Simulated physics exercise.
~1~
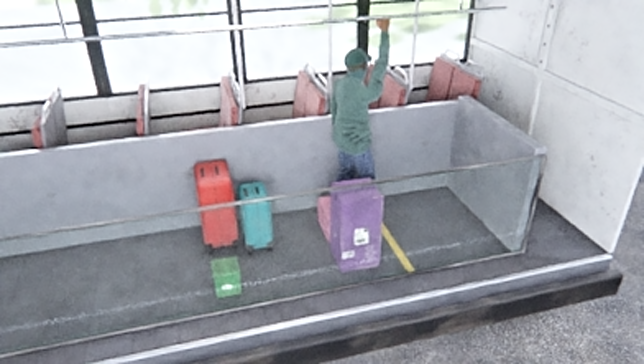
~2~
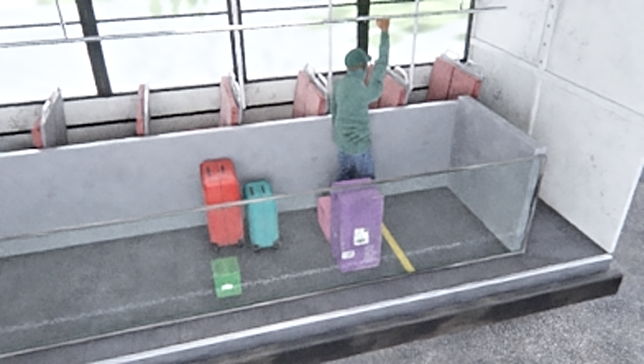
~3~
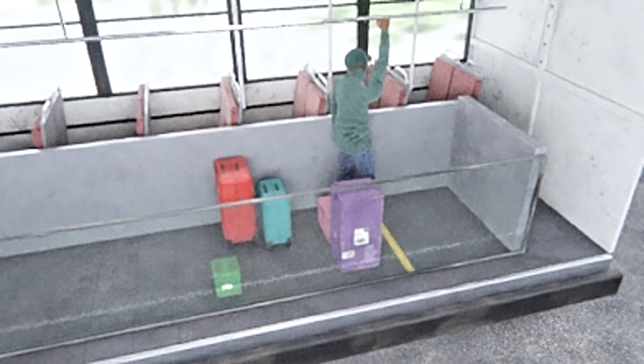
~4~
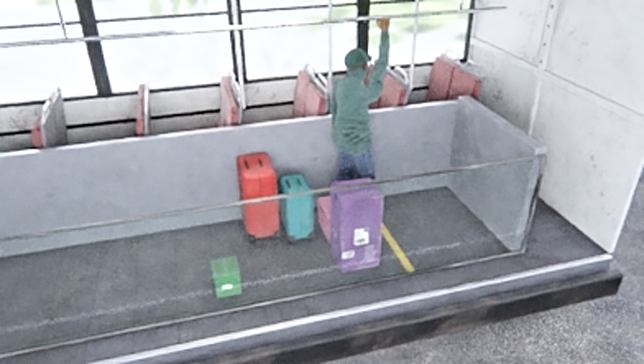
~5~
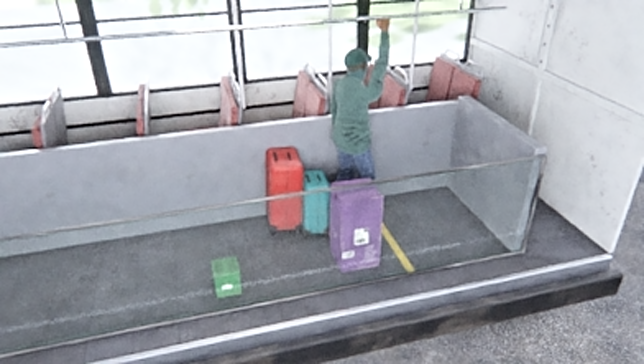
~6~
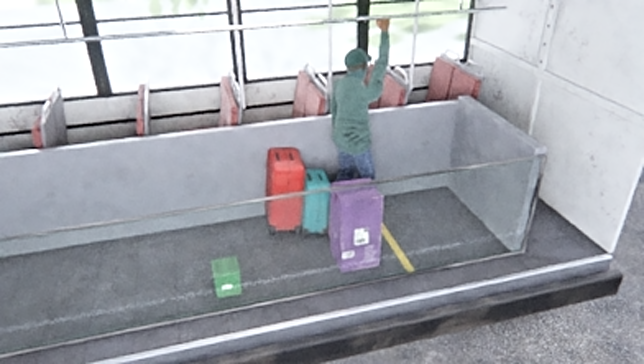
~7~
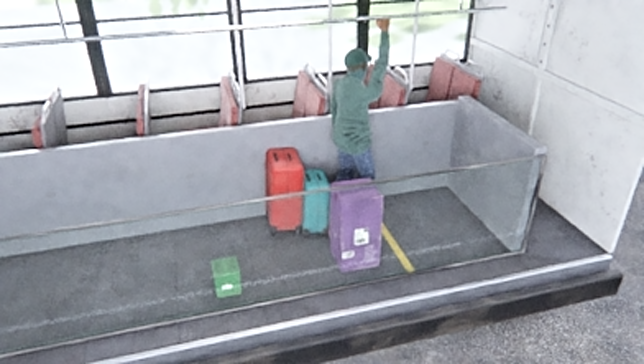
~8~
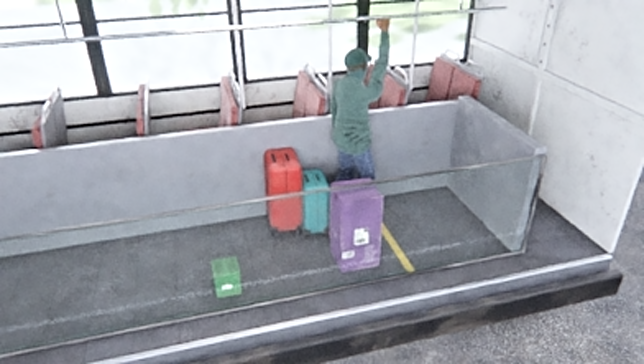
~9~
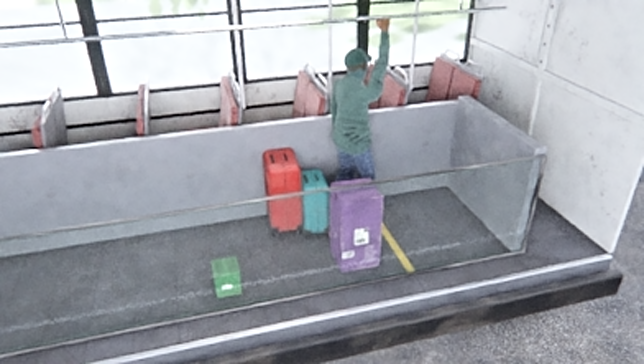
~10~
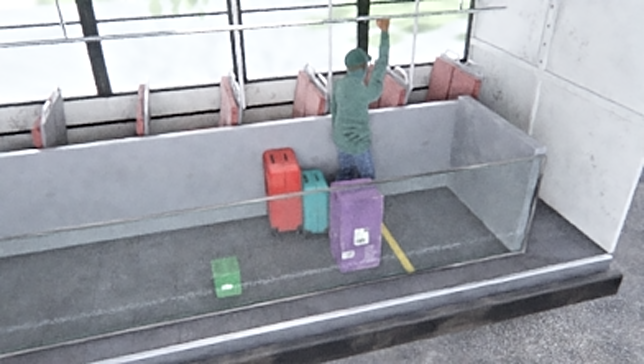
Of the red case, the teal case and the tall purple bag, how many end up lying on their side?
None of them do. The red case, the teal case and the tall purple bag are all still upright at the end.
Red and teal wheeled cases rolling right past a green tub, then standing upright beside a still purple bag and standing passenger.
